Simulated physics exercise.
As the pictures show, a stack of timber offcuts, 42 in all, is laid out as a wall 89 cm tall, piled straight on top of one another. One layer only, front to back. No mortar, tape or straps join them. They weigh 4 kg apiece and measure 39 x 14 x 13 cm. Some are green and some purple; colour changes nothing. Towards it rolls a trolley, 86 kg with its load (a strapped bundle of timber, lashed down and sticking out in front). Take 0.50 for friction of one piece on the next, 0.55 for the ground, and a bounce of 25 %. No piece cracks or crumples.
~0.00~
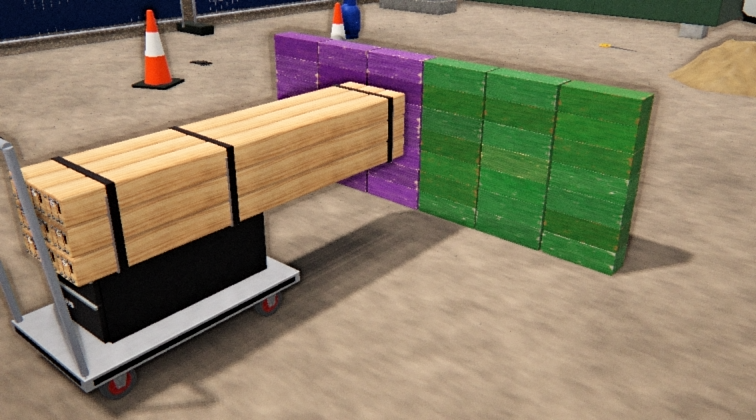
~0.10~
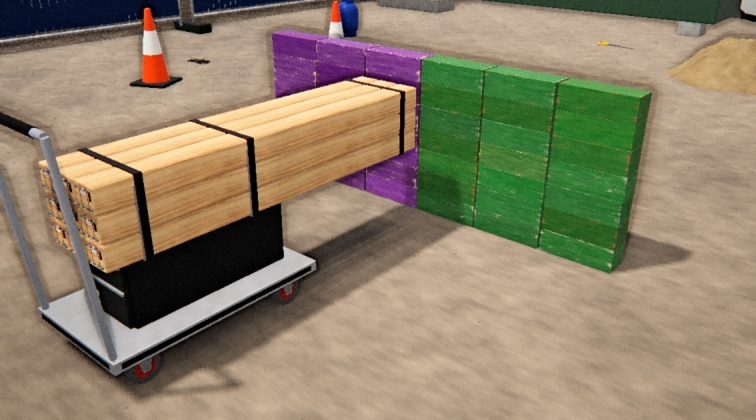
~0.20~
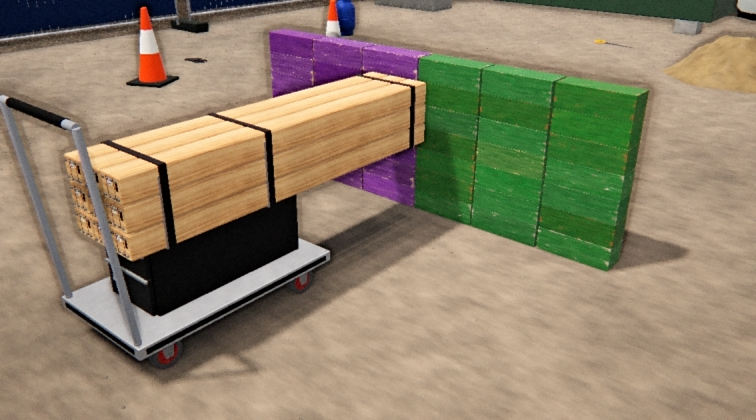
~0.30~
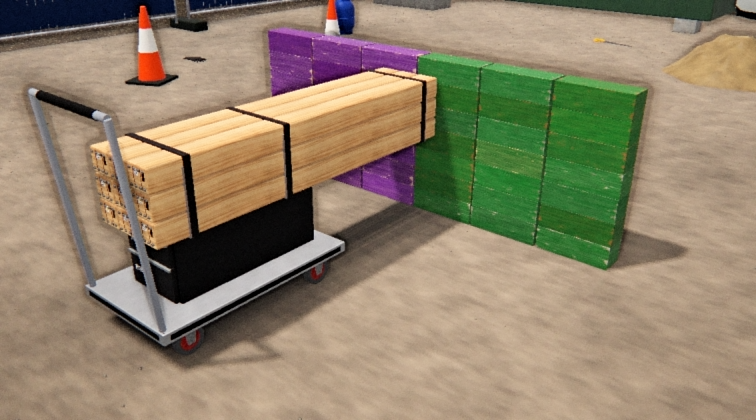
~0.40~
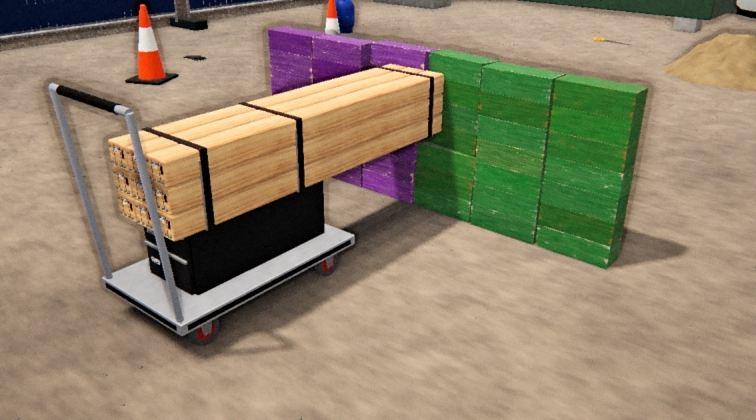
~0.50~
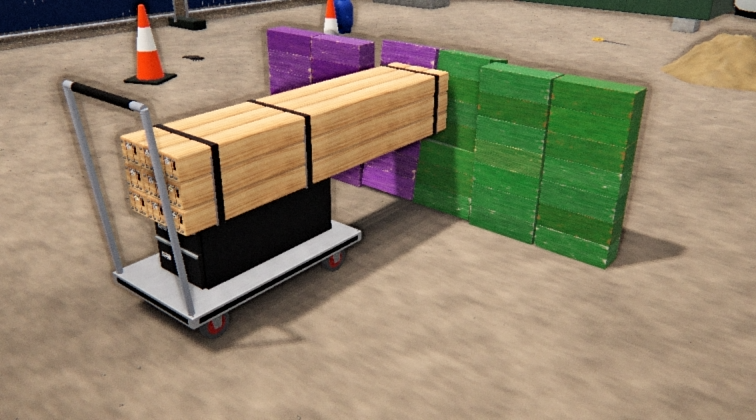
A trolley carrying strapped timber rolls right towards a purple and green block wall, its load nudging upper blocks out of line.
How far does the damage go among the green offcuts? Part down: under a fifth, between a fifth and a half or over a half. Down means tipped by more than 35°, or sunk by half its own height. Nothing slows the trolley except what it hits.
The part is between a fifth and a half.
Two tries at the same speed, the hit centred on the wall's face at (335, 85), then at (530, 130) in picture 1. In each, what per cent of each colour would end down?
Purple 70 then 0, green 0 then 70 per cent.
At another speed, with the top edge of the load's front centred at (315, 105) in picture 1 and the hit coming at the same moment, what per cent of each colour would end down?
In that case purple 30, green 20 per cent.
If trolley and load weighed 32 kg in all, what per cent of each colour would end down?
In that case purple 30, green 30 per cent.
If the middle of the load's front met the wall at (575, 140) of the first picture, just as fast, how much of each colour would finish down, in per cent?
Then purple 0, green 60 per cent.
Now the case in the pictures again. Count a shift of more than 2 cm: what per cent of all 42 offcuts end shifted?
Shifted: 35 per cent.
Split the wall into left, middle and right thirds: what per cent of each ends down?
In per cent: Left 0, middle 100, right 0.
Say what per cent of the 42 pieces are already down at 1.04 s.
35 per cent by then.
After 0.62 s, load 19 cm past the wall's line, still rolling; none of the 21 green offcuts down (0 of 42 in all colours); top green offcut unmoved.
After 0.82 s, load 29 cm past the wall's line, still rolling; 7 of the 21 green offcuts down (14 of 42 in all colours); top green offcut unmoved.
After 1.04 s, load 40 cm past the wall's line, still rolling; 7 of the 21 green offcuts down (14 of 42 in all colours); top green offcut unmoved.
At rest (1.7 s), load 66 cm past the wall's line, still rolling; 7 of the 21 green offcuts down (14 of 42 in all colours); top green offcut unmoved; top purple offcut unmoved. That is 33 per cent. As the last picture would show them, middles, top green offcut near (521, 83), top purple offcut near (342, 50).
